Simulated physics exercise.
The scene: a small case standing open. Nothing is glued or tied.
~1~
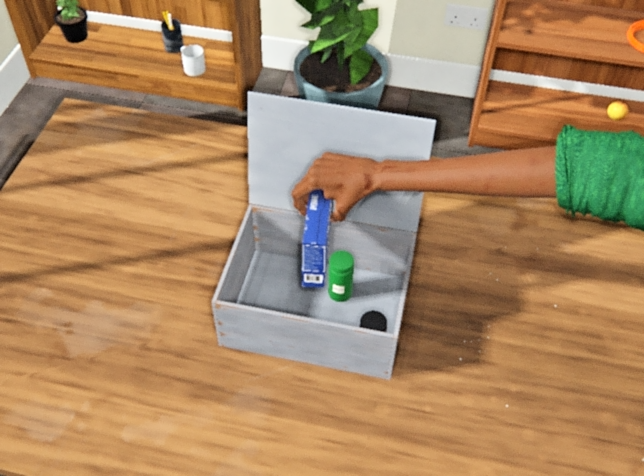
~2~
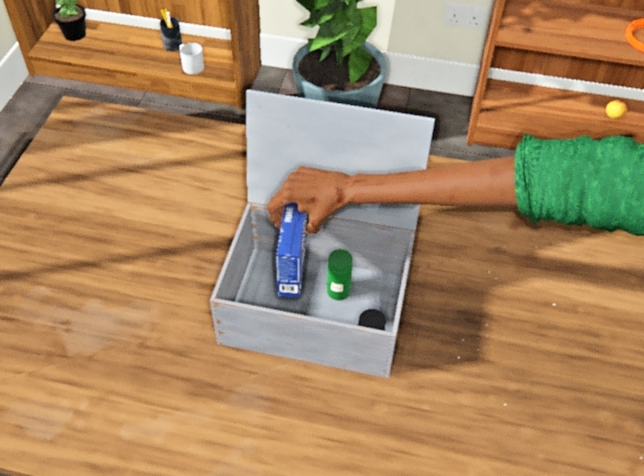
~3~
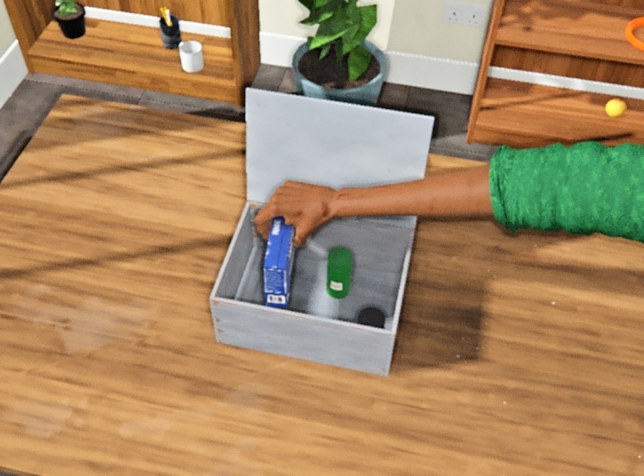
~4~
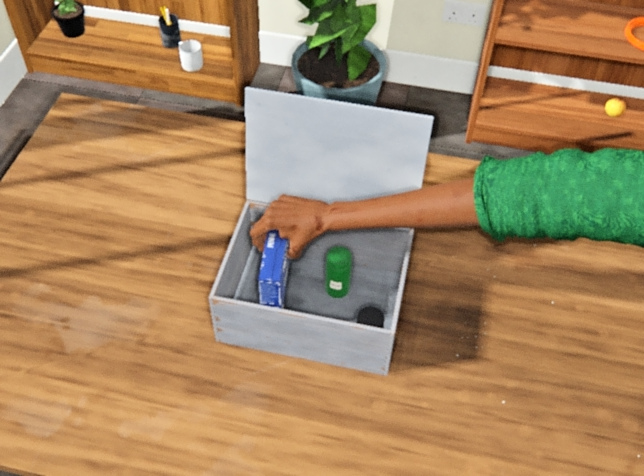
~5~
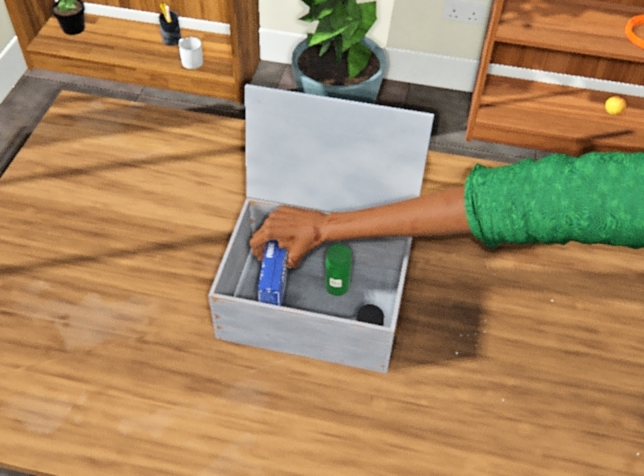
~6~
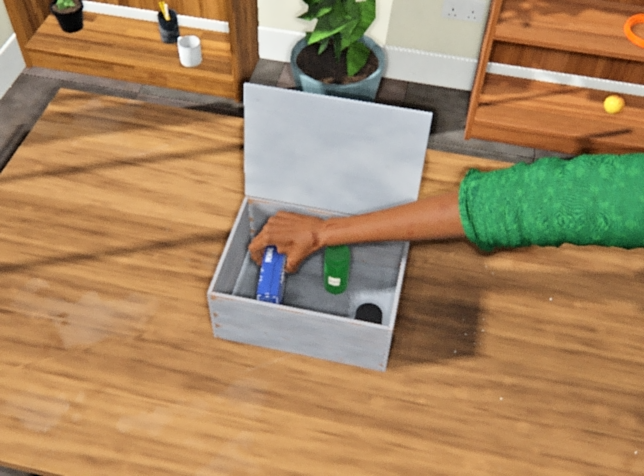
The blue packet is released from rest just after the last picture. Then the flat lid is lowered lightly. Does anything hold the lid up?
In the end the lid sits on the rim.
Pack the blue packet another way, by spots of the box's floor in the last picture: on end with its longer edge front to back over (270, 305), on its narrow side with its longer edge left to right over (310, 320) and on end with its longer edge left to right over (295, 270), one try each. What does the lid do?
First try: It is held up; second try: It shuts flat; third try: It closes.
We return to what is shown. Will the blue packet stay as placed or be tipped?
The blue packet stays as placed.
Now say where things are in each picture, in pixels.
In the first frame, coming down; blue packet (319, 225); green shaker (341, 277).
In the second frame, coming down; blue packet (294, 236); green shaker (340, 275).
In the third frame, coming down; blue packet (282, 248); green shaker (339, 273).
In the fourth frame, coming down; blue packet (277, 260); green shaker (338, 273).
In the fifth frame, coming down; blue packet (276, 269); green shaker (338, 270).
In the sixth frame, put in, still held; blue packet (274, 273); green shaker (337, 269).
Then, 1.50 s after the last picture, lid 72° above the rim.
Then, 1.80 s after the last picture, lid 35° above the rim.
At rest, lid shut; all 3 in place. Seen from the same camera at the end, blue packet near (275, 274).
